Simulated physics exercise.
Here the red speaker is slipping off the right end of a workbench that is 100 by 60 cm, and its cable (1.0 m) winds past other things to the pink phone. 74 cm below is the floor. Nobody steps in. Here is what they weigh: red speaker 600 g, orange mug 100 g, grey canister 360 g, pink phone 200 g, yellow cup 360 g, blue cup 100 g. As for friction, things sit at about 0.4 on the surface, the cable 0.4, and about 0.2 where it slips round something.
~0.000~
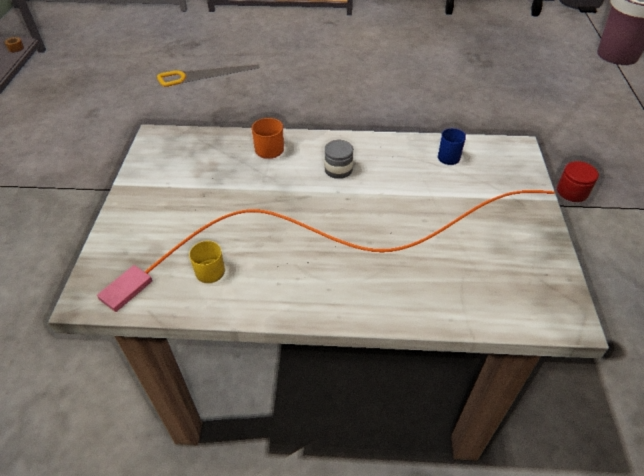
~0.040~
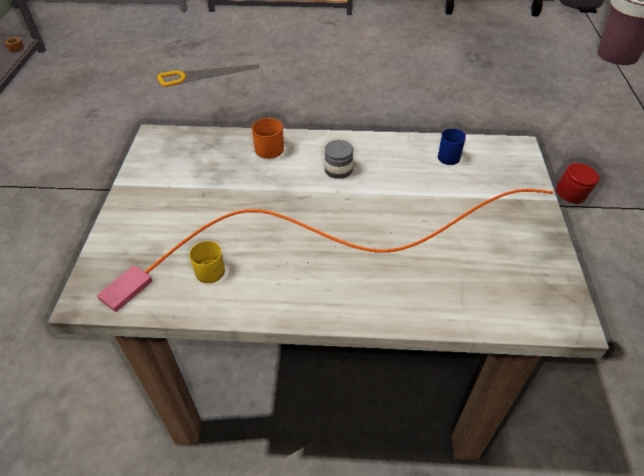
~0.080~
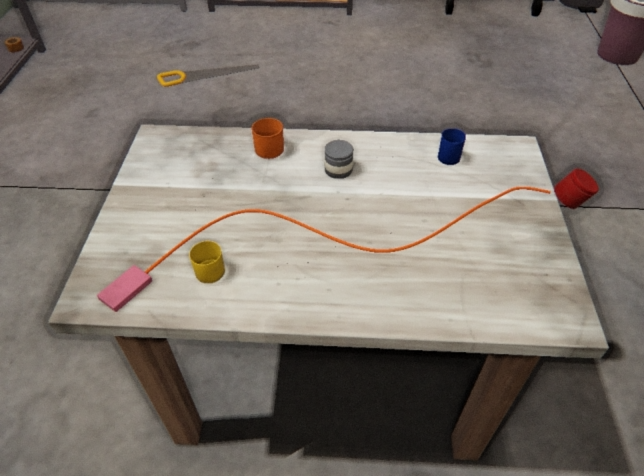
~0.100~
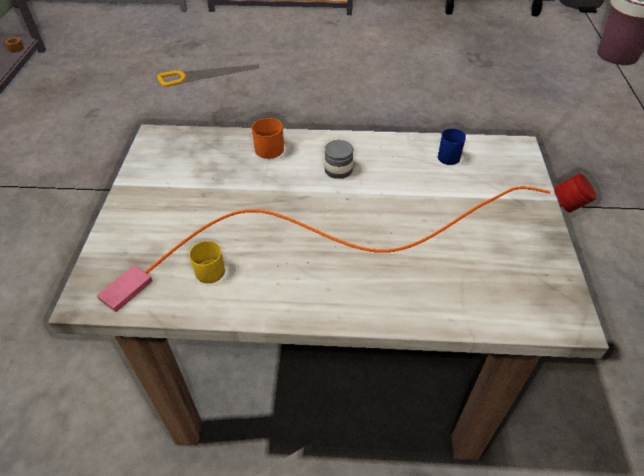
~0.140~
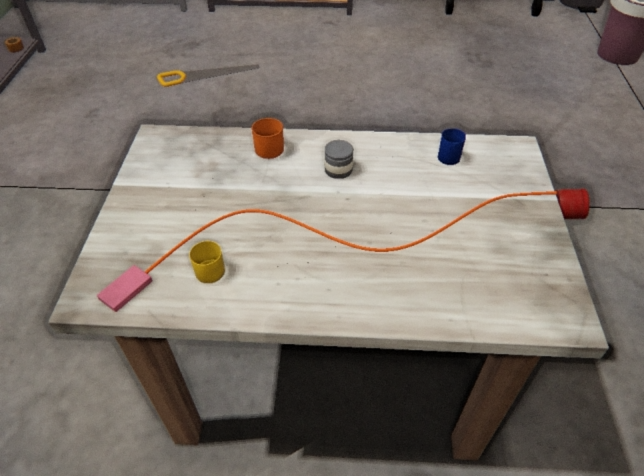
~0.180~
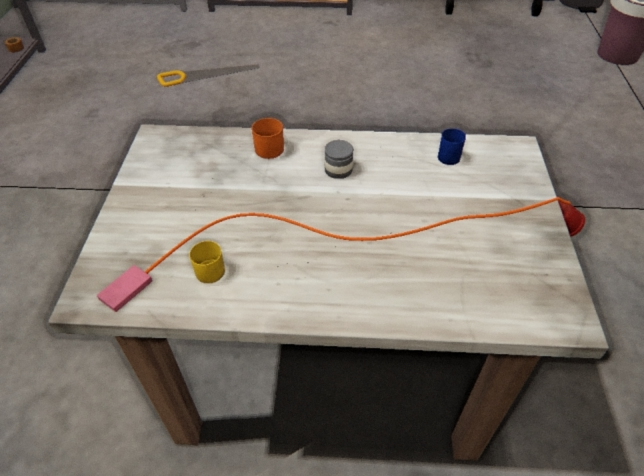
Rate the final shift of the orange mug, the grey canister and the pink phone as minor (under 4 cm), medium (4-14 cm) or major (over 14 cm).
Ratings: Orange mug minor, grey canister minor, pink phone major.
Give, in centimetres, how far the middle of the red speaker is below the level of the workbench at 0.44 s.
I'd say close to 35 centimetres below.
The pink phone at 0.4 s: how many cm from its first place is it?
20 cm.
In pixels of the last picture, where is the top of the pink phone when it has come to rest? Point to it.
(478, 195).
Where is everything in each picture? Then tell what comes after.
Orange mug (267, 127); grey canister (339, 148); pink phone (124, 285); cable runs through (512, 194) (446, 227) (357, 247) (269, 213) (188, 239), in the first picture.
Red speaker (582, 173); cable runs through (510, 193) (357, 247) (188, 239), in the second picture.
Red speaker (576, 189); cable runs through (509, 191) (357, 247) (188, 239), in the third picture.
Red speaker (575, 193); cable runs through (508, 191) (357, 247) (188, 239), in the fourth picture.
Red speaker (571, 204); cable runs through (514, 195) (357, 247) (188, 239), in the fifth picture.
Orange mug (267, 127); grey canister (339, 148); pink phone (124, 286); cable runs through (540, 205) (457, 219) (365, 239) (272, 217) (188, 239), in the sixth picture.
At 0.4 s, the cable's tail end at (243, 240); pink phone 20 cm off its start, red speaker over the edge, yellow cup 5 cm off its start.
At 0.7 s, the cable's tail end at (376, 215); pink phone 48 cm off its start, red speaker over the edge, yellow cup 5 cm off its start.
At 0.9 s, the cable's tail end at (486, 205); pink phone 72 cm off its start at (465, 197), red speaker over the edge, yellow cup 5 cm off its start at (231, 256).
At 1.2 s, the cable's tail end at (500, 203); pink phone 75 cm off its start, red speaker over the edge, yellow cup 5 cm off its start.
At 2.4 s, the cable's tail end at (500, 203); pink phone 75 cm off its start at (478, 195), orange mug 0 cm off its start at (267, 127), grey canister 0 cm off its start at (339, 148), red speaker over the edge.
